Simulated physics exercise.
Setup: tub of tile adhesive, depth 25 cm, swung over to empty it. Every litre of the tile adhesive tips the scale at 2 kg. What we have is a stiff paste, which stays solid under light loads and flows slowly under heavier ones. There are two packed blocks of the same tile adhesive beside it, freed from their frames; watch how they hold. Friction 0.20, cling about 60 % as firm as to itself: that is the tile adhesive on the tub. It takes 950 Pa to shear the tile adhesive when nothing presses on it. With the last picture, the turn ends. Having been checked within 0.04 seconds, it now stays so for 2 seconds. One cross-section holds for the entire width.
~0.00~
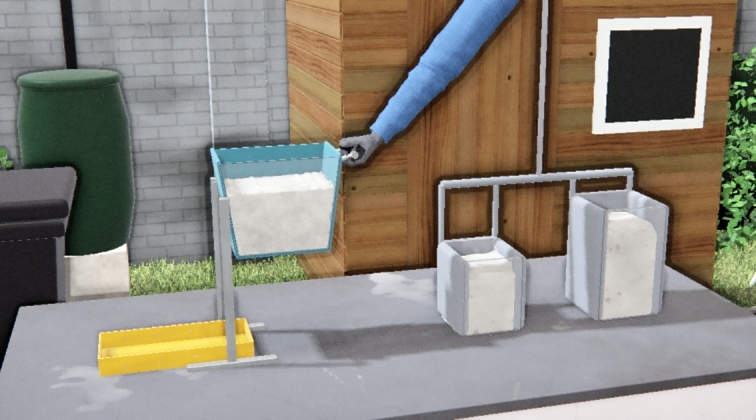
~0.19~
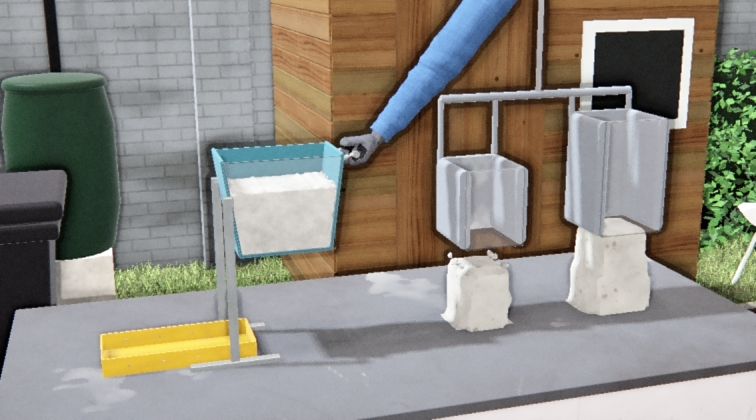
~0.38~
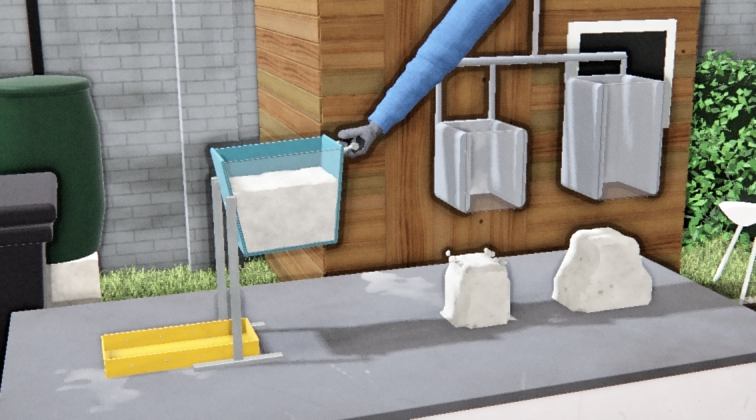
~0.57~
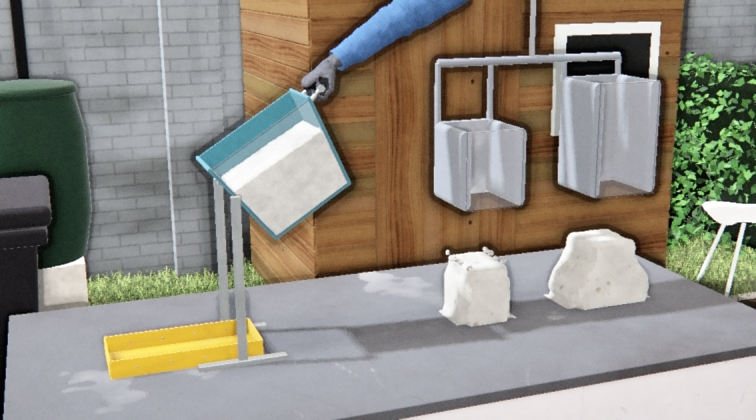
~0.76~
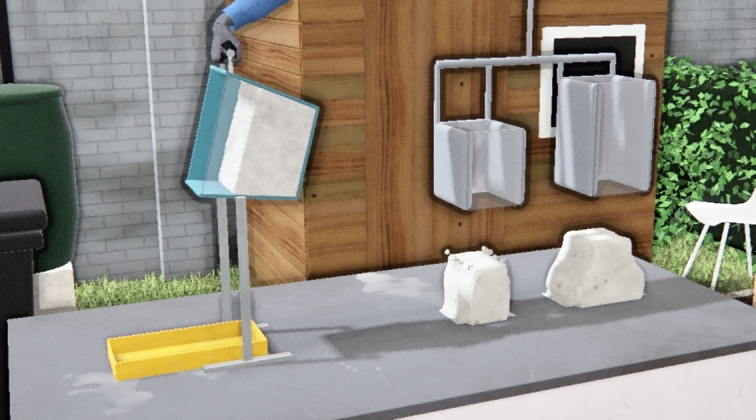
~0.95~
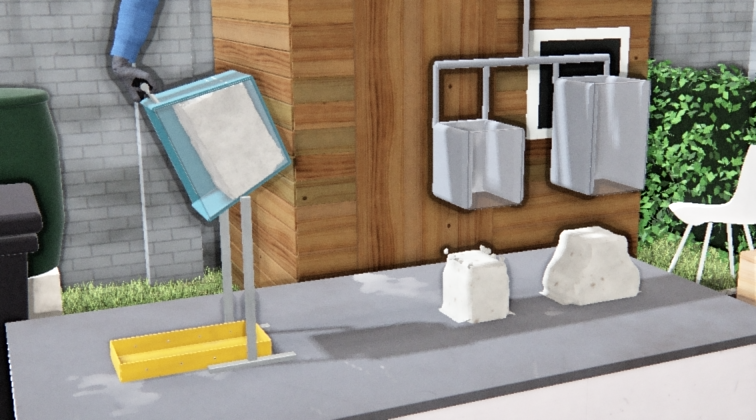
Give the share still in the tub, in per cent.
0 %.
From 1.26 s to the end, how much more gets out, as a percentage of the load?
Later share of the load: Approx. 0 %.
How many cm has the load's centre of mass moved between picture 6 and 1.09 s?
Shift: Roughly 12 cm.
After 1.09 s, the tub is at 113 degrees and holds 77 %.
After 1.26 s, the tub is at 113 degrees and holds 0 %.
After 1.43 s, the tub is at 113 degrees and holds 0 %.
After 1.60 s, the tub is at 113 degrees and holds 0 %.
After 2.95 s, the tub is at 113 degrees and holds 0 %.
